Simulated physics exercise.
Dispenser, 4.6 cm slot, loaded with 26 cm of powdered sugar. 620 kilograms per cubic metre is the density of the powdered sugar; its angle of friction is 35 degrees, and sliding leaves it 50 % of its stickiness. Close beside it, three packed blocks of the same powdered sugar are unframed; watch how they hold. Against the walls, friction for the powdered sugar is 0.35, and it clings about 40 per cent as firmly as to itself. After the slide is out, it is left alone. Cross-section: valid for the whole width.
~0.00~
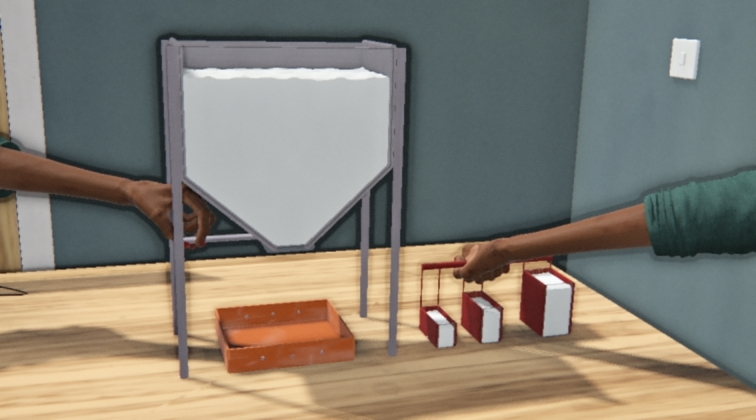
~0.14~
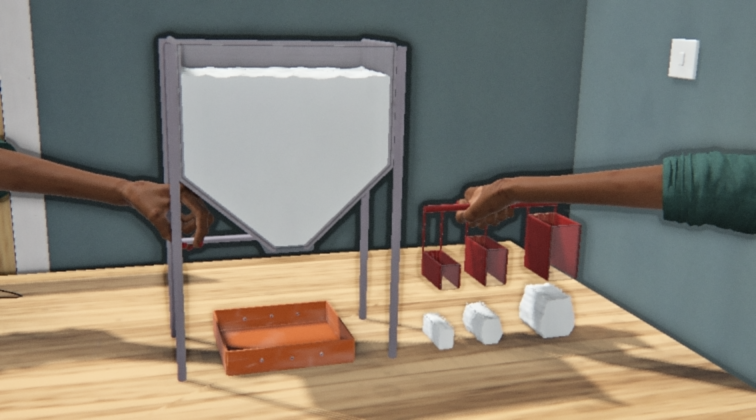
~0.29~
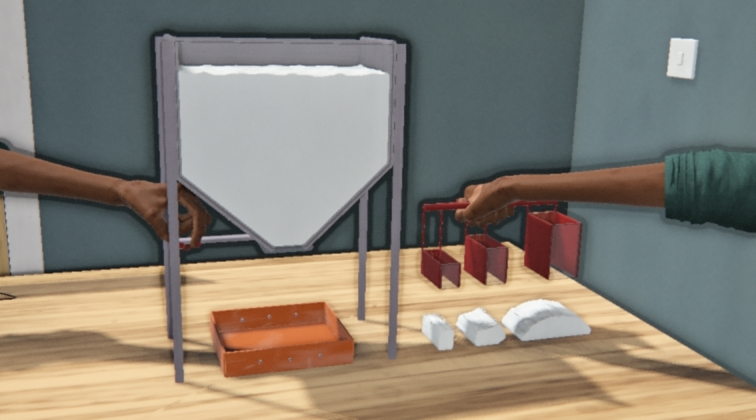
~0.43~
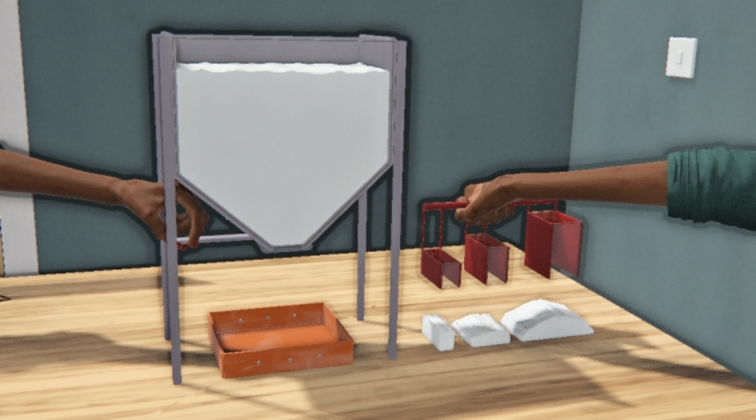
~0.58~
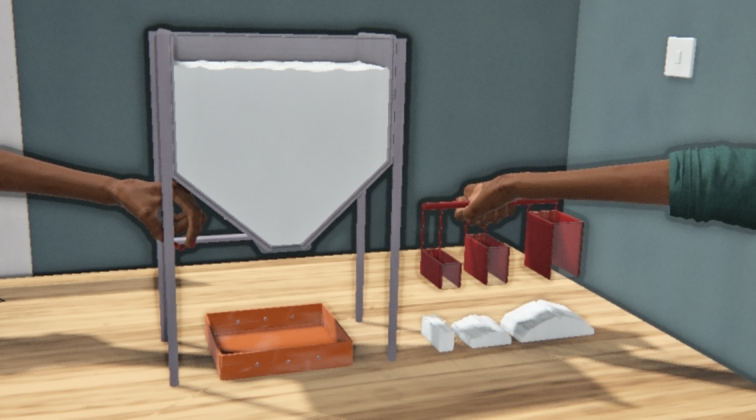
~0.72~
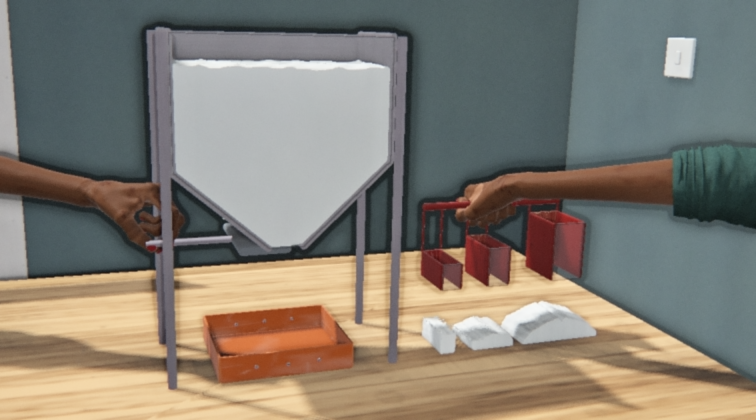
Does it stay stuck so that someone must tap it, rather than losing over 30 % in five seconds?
Free outflow.
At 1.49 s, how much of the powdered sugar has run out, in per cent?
7 per cent.
After 1.07 s, 0 % has run out.
After 1.49 s, 7 % has run out.
After 1.90 s, 15 % has run out.
After 2.32 s, 23 % has run out.
After 5.62 s, at the end, 81 % has run out.
